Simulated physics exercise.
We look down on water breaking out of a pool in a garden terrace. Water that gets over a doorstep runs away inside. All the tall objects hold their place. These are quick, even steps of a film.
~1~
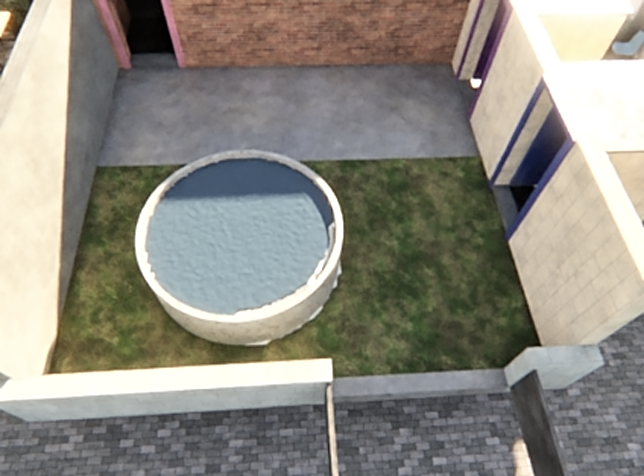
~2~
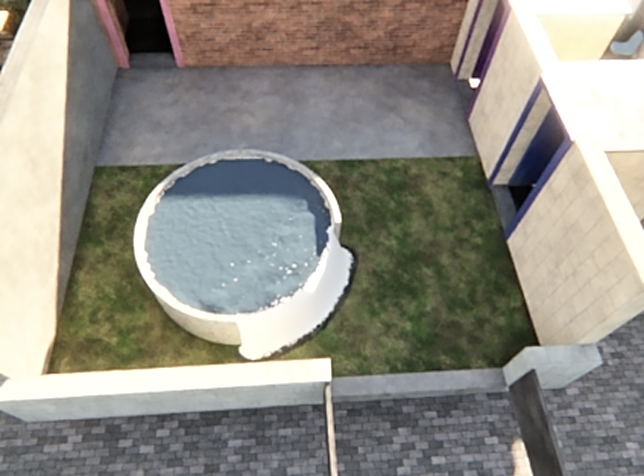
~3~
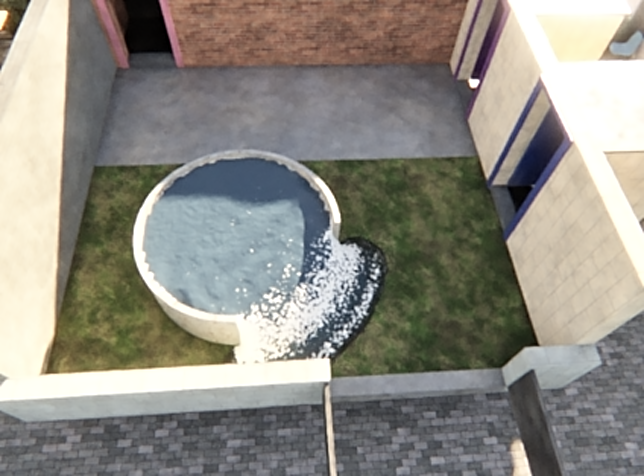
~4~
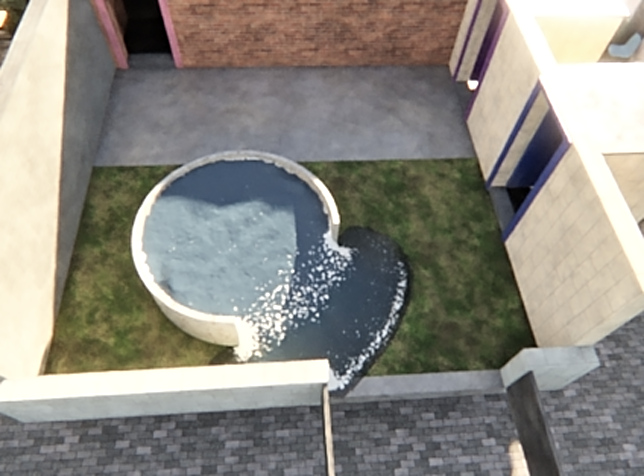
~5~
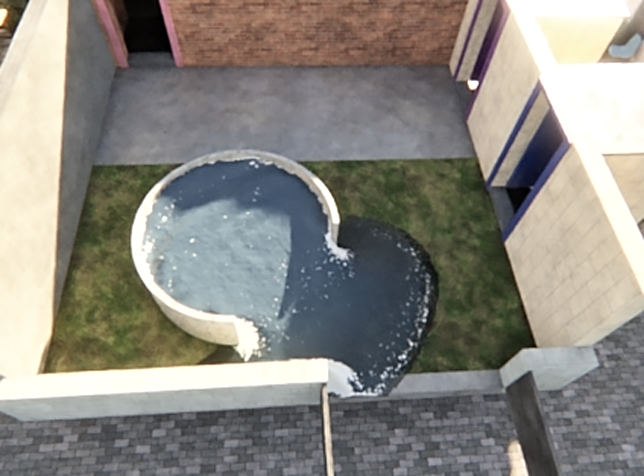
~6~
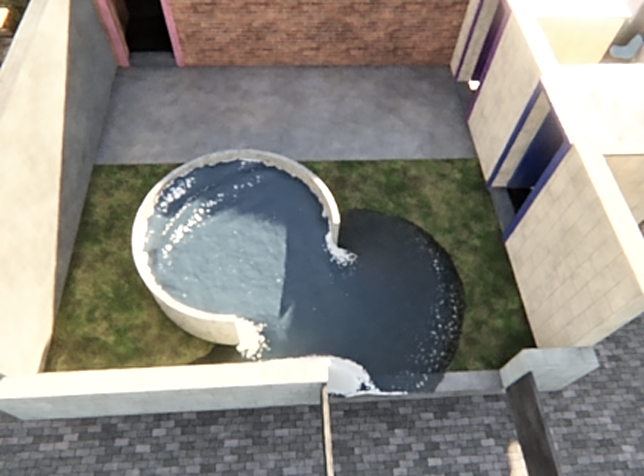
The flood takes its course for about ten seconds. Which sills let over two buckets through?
In the end: The purple door admits no more than that; the pink door admits no more than that; the blue door admits no more than that.
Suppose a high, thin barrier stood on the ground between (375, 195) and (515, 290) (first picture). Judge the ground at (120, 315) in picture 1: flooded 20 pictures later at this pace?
Answer: Flooded.
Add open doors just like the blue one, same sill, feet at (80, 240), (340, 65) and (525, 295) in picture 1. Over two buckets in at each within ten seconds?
In turn: Lets less in, takes less, goes over.
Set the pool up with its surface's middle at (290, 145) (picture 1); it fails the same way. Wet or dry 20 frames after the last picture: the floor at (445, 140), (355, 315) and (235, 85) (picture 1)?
One after the other: Flooded, flooded, dry.
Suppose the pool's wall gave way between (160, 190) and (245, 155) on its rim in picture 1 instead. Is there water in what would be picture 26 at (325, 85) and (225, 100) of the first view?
As listed: Awash, flooded.
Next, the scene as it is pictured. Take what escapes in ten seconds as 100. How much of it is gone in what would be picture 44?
Roughly 85 per cent.
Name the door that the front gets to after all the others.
It is the pink door.
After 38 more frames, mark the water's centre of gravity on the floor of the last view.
Around (327, 237).
A moment on, water covers 30 % of the floor; the purple door not reached, the pink door not reached, the blue door not reached.
Next, water covers 30 % of the floor; the purple door not reached, the pink door not reached, the blue door wet at the sill, nothing in.
Then, water covers 40 % of the floor; the purple door not reached, the pink door not reached, the blue door under two buckets in.
Later, water covers 75 % of the floor; the purple door wet at the sill, nothing in, the pink door not reached, the blue door under two buckets in.
In the end, water covers 95 % of the floor; the purple door under two buckets in, the pink door wet at the sill, nothing in, the blue door under two buckets in.
